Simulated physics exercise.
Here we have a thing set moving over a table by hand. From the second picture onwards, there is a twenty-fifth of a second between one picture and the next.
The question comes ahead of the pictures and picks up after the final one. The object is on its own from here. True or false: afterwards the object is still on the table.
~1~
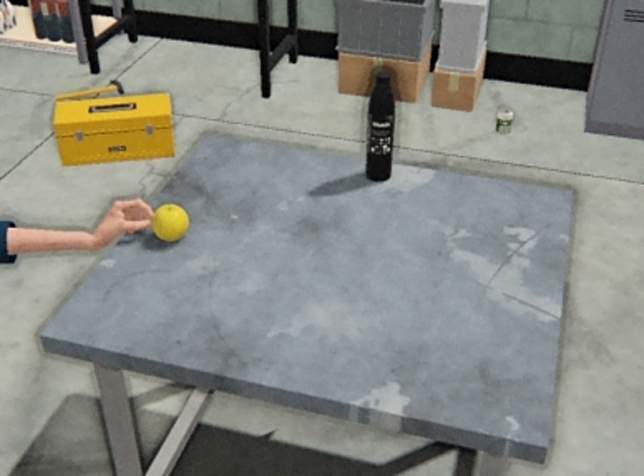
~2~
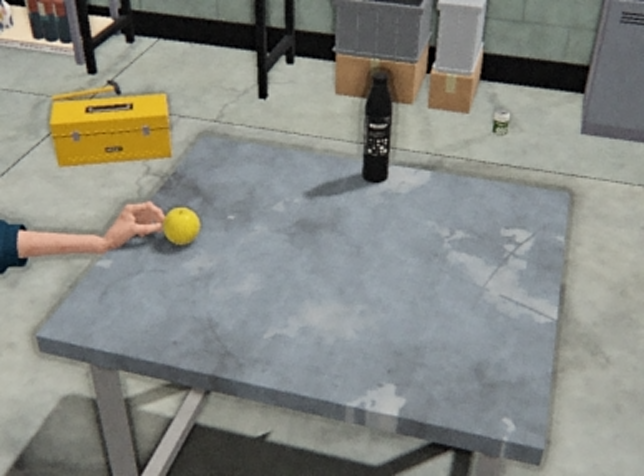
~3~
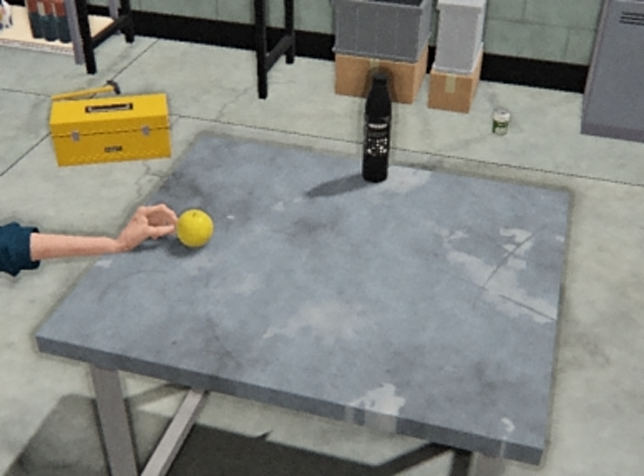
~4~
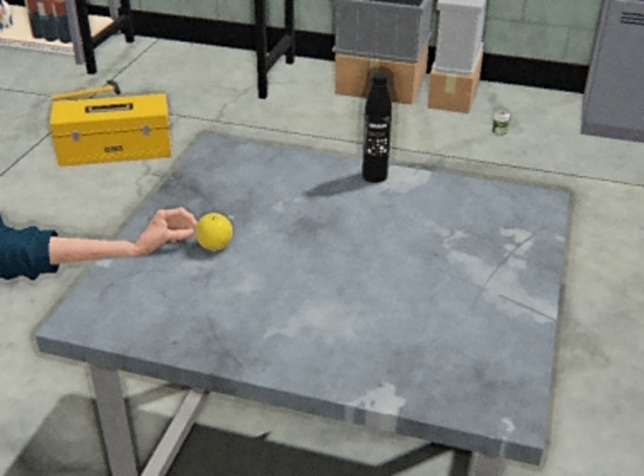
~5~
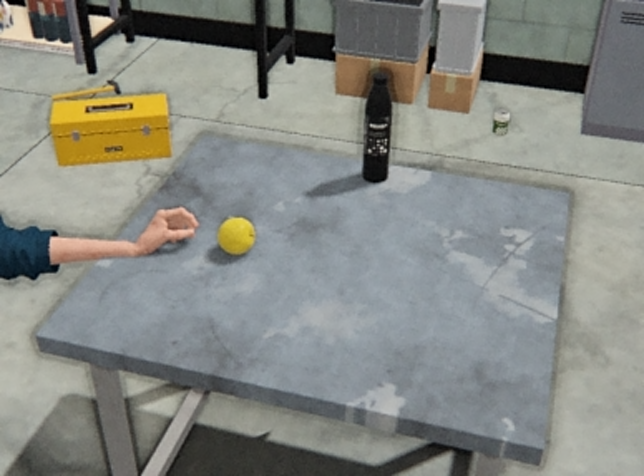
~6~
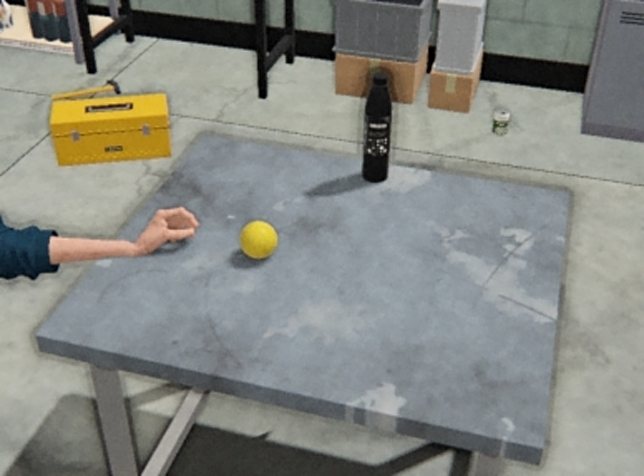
False.
Then, 0.30 s after the last picture, yellow apple rolled well along near (424, 270).
Then, 0.60 s after the last picture, yellow apple now off the table.
Then, 0.90 s after the last picture, things are still on the move.
By the end, off the table, yellow apple.
